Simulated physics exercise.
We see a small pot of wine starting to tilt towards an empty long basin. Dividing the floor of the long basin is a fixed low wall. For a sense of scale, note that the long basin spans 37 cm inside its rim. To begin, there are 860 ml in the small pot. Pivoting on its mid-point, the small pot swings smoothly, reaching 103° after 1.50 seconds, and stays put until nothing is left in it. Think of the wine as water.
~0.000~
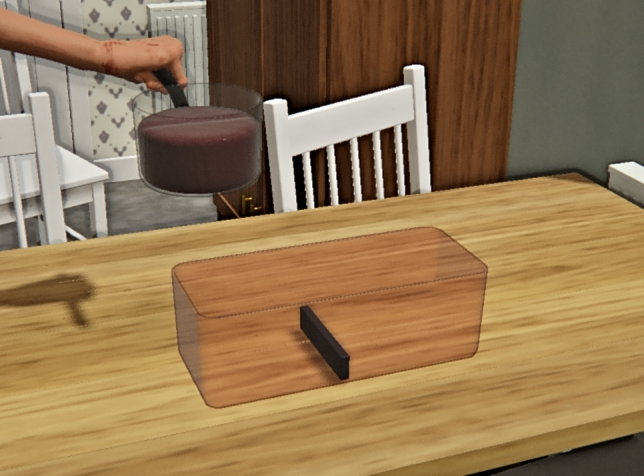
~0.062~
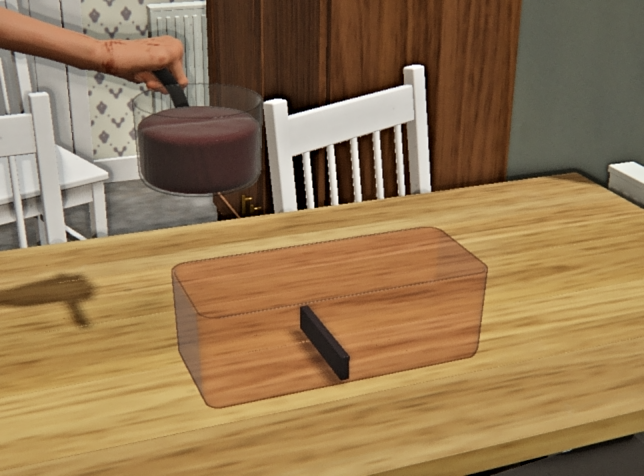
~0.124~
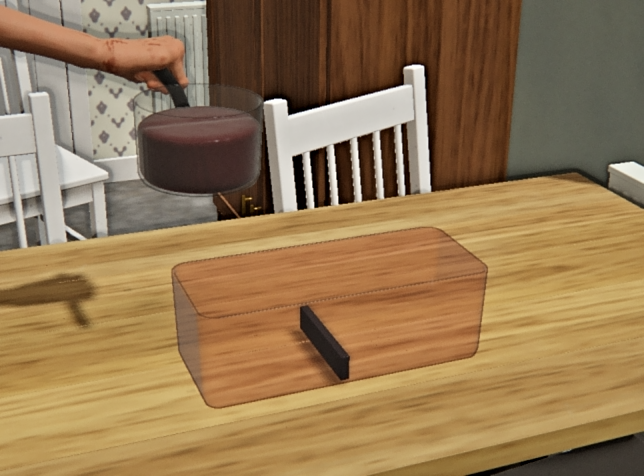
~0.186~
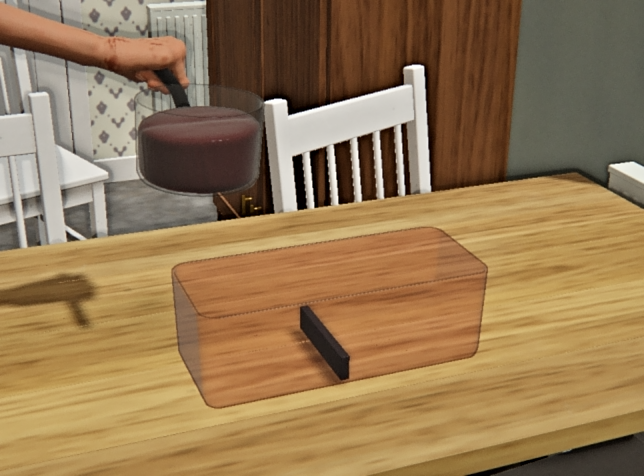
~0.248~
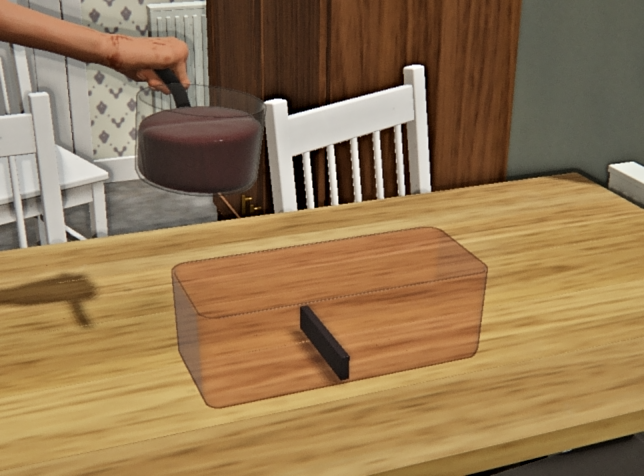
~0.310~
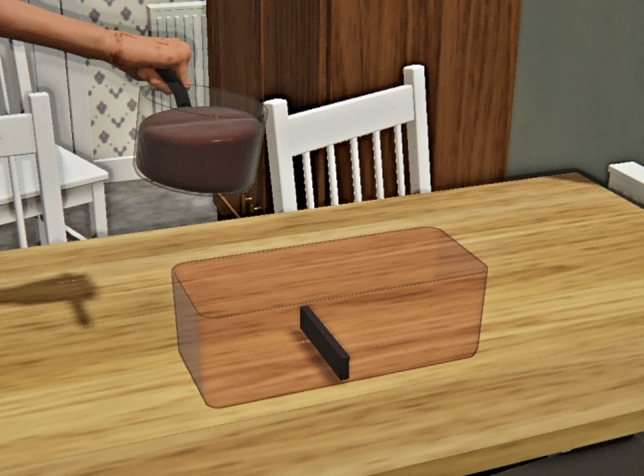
At first, a hand at the upper left holds a small clear pot of dark red liquid level by its black handle, above a wooden table with an empty, see-through long basin on it. Then the hand slowly tilts the pot slightly, its right side dipping, while the basin stays still.
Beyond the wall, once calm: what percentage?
55 out of 100.
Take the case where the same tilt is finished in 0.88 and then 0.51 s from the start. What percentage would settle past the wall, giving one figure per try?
Around 50 per cent first, around 35 per cent next.
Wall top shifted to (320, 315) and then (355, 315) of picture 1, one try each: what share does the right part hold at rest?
Result: 55 per cent, then 5 per cent.
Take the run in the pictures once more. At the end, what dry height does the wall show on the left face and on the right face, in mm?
Close to 18 mm left and close to 16 mm right.
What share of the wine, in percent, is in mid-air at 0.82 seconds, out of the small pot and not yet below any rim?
Near 20 per cent at that moment.
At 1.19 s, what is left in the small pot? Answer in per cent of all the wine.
Around 20 in a hundred is still there.
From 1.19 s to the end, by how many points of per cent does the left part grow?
Close to 30% of the whole.
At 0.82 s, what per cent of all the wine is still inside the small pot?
I'd put it near 78 percent.
After 0.82 s the tilt is 59° and 77 per cent is still to pour, 3 is left of the wall and 0 right of it.
After 1.19 s the tilt is 92° and 21 per cent is still to pour, 13 is left of the wall and 48 right of it.
After 1.58 s the tilt is 103° and 1 per cent is still to pour, 39 is left of the wall and 56 right of it.
After 2.00 s the tilt is 103° and 0 per cent is still to pour, 44 is left of the wall and 55 right of it.
In the end 44 per cent lies left of the wall, 55 right of it and 1 outside.
